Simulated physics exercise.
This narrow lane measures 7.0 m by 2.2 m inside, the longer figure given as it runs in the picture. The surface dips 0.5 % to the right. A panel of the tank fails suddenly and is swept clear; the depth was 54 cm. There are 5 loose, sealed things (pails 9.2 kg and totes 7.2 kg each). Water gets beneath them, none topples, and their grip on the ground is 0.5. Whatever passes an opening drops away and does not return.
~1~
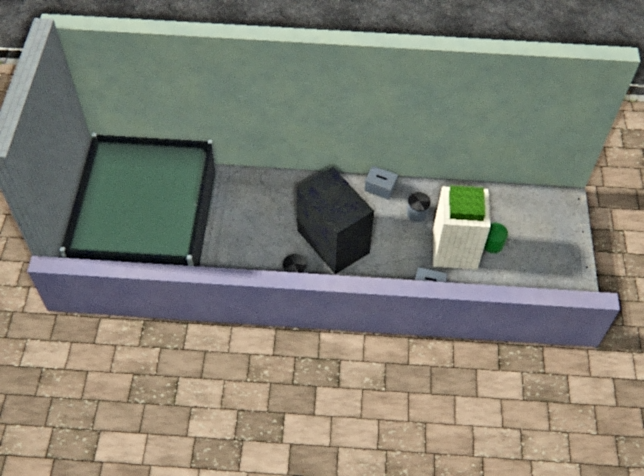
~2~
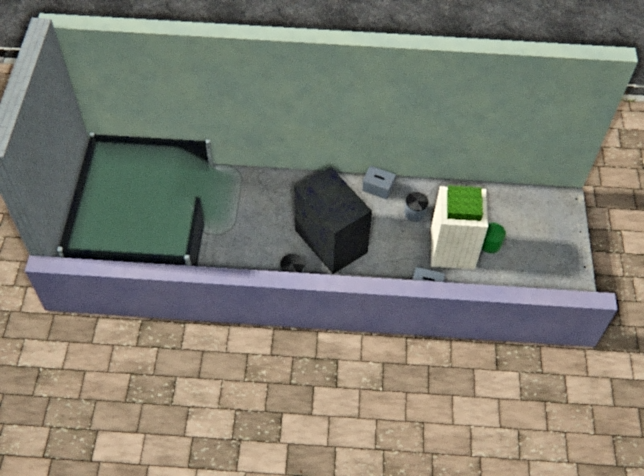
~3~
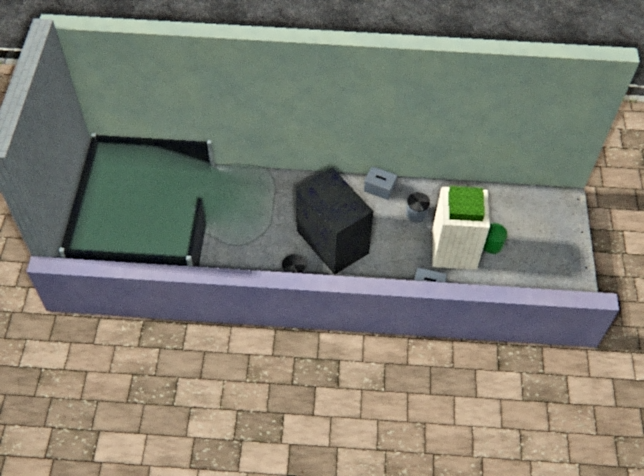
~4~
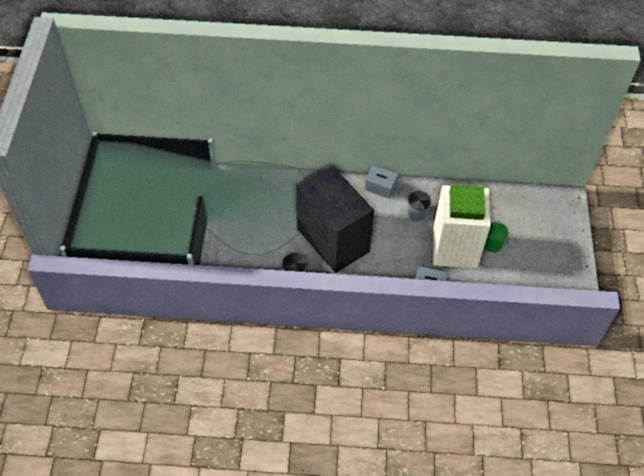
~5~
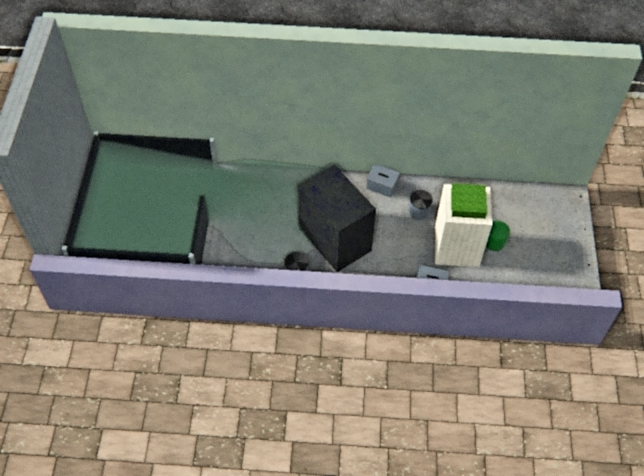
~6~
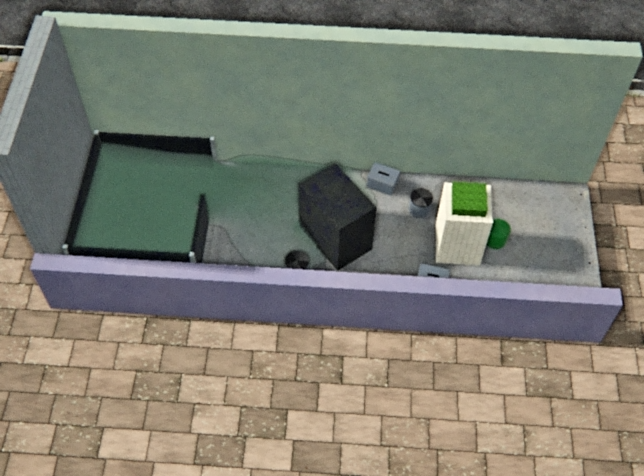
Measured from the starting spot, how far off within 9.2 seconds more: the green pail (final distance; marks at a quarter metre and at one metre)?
The green pail stays put.
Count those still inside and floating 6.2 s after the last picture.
At that moment 0.
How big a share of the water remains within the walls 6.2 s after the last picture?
Some 58 per cent remains.
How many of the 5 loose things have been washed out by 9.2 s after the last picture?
By then 2.
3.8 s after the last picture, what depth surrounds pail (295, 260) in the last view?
About 6 cm.
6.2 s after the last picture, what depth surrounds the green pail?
Roughly 4 cm.
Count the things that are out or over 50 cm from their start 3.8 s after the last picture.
4 of them.
Then, 1.2 s after the last picture the green pail is near (499, 228), 0.0 m from its start, aground; 0 of 5 are out; 0 afloat.
Then, 3.8 s after the last picture the green pail is near (501, 231), 0.0 m from its start, aground; 2 of 5 are out; 0 afloat.
Then, 6.2 s after the last picture the green pail is near (501, 231), 0.0 m from its start, aground; 2 of 5 are out; 0 afloat.
Then, 9.2 s after the last picture the green pail is near (501, 231), 0.0 m from its start, aground; 2 of 5 are out; 0 afloat.
